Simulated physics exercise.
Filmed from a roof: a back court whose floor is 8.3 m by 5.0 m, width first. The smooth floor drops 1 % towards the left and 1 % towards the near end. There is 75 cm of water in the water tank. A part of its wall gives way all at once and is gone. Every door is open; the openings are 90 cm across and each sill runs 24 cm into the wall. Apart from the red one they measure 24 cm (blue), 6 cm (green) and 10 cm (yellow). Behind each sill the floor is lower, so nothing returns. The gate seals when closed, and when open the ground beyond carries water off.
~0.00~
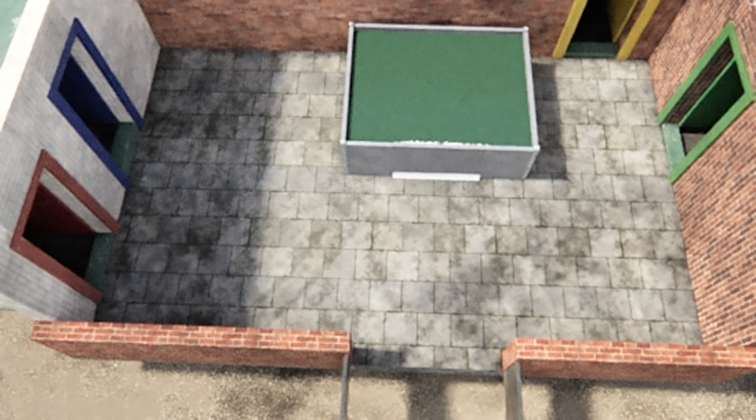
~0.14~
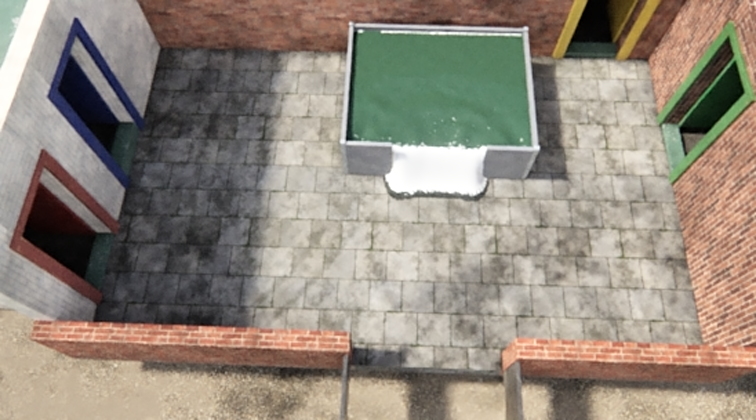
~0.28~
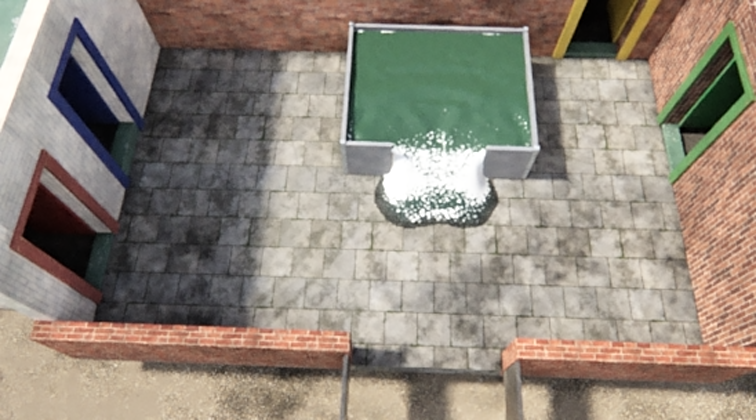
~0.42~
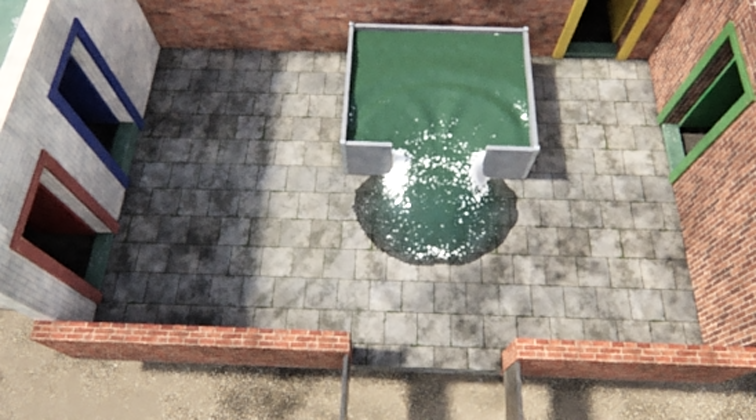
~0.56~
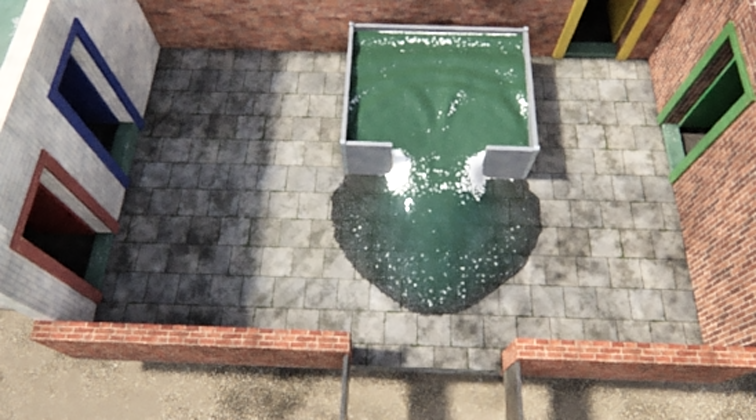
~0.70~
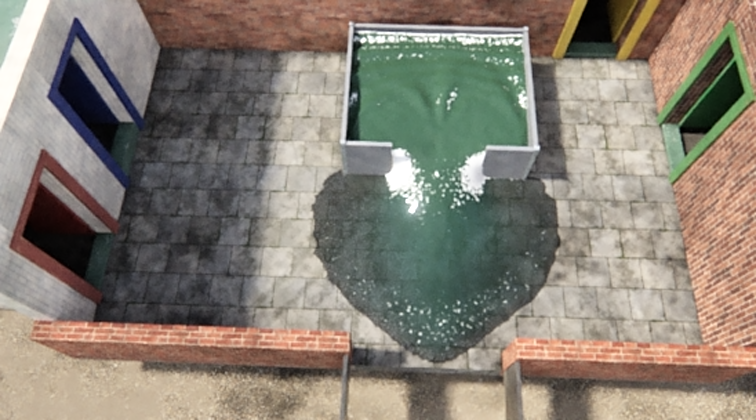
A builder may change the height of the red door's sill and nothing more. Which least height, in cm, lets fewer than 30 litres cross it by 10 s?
Some 10.5 cm above the ground.
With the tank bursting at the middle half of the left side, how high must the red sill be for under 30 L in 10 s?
About 22 cm.
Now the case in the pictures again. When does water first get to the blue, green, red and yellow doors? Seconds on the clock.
Blue 3.8 s, green 3.2 s, red 2.6 s, yellow 4.5 s.
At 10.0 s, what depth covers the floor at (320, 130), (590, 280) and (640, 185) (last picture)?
Roughly 4, 3 and 2 cm, in turn.
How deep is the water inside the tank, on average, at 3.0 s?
About 36 cm.
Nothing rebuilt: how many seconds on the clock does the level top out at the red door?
At about 3.6 s.
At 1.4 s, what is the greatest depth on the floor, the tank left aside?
About 44 cm.
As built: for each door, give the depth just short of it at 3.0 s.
In cm: Blue 0, green 0, red 13, yellow 0.
After 1.4 s water covers 30 % of the floor, deepest (44 cm) near (434, 183); it has not reached the red door.
After 3.0 s water covers 45 % of the floor, deepest (28 cm) near (693, 359); 13 cm at the red door, 4 litres in over its 6 cm sill.
After 10.0 s water covers 95 % of the floor, deepest (10 cm) near (90, 337); 8 cm at the red door, 104 litres in over its 6 cm sill.
At the red door as built, the water arrived by 2.7 s and peaked near 15 cm at 3.6 s.
With a sill of 9 cm, 47 litres would have come in within the 10 s; with 12 cm, 16 litres. So under 30 litres takes about 10.5 cm.
